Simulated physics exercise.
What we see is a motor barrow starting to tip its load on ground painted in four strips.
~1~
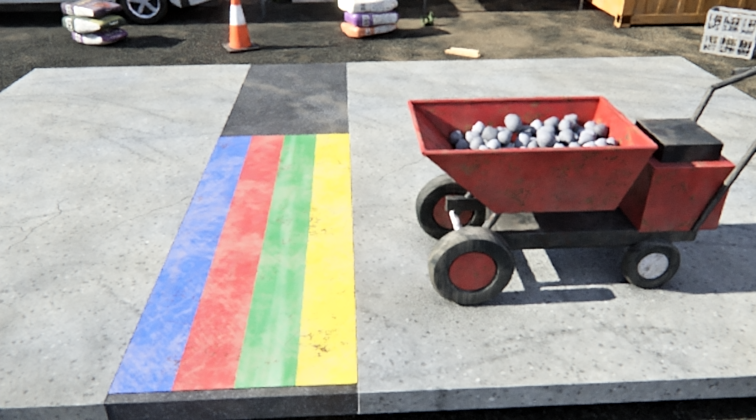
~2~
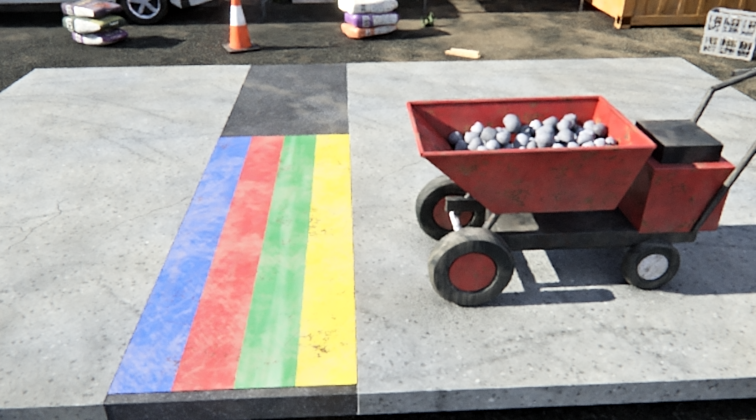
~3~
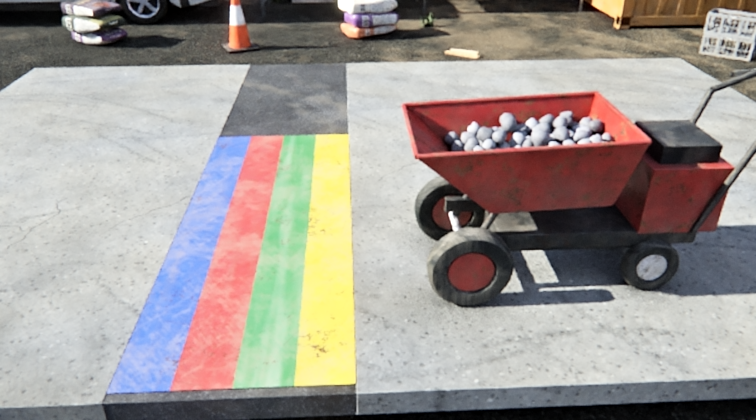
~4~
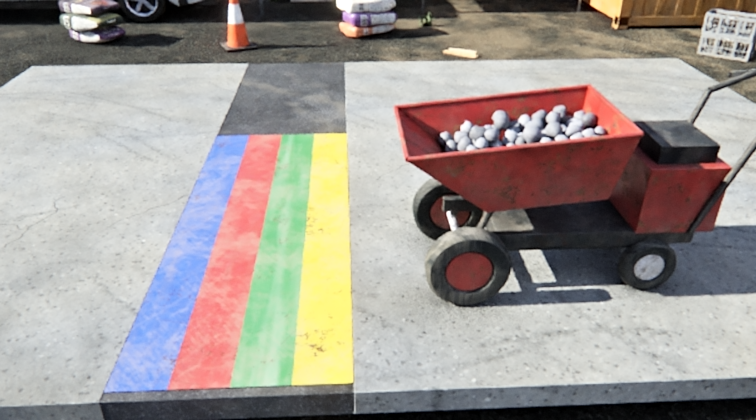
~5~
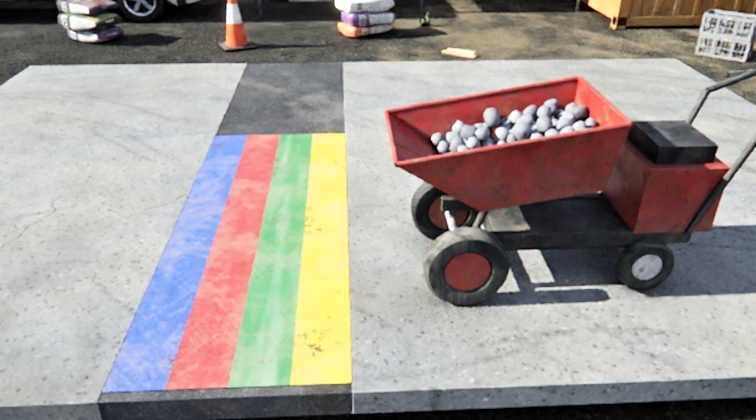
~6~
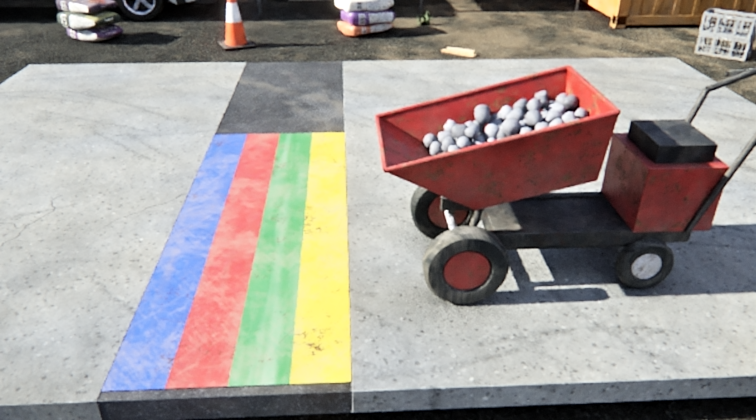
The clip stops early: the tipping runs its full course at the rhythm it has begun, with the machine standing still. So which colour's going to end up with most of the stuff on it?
Most of it lands on green.
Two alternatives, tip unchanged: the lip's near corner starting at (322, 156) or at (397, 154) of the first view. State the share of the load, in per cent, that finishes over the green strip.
The share would be near 0 percent, and then near 40 percent.
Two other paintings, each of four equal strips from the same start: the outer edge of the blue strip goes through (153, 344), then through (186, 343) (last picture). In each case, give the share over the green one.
Near 30 and then 30 in a hundred.
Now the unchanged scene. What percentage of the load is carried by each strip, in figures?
Yellow strip around 20, green strip around 35, red strip around 25, blue strip around 10.
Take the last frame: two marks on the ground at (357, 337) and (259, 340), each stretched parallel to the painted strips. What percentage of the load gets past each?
First some 90, then 50 per cent.
Shortly afterwards, skip tipped steeply; the whole lot in the skip.
Next, skip tipped steeply; all but a few in the skip; a little over the yellow strip; only a few over the green strip.
Some moments later, skip tipped right over; a little in the skip; near a quarter over the yellow strip; near a third over the green strip; near a quarter over the red strip; a little over the blue strip; only a few off the paint.
In the end, skip tipped right over; a little in the skip; near a quarter over the yellow strip; near a third over the green strip; near a quarter over the red strip; a little over the blue strip; a little off the paint.
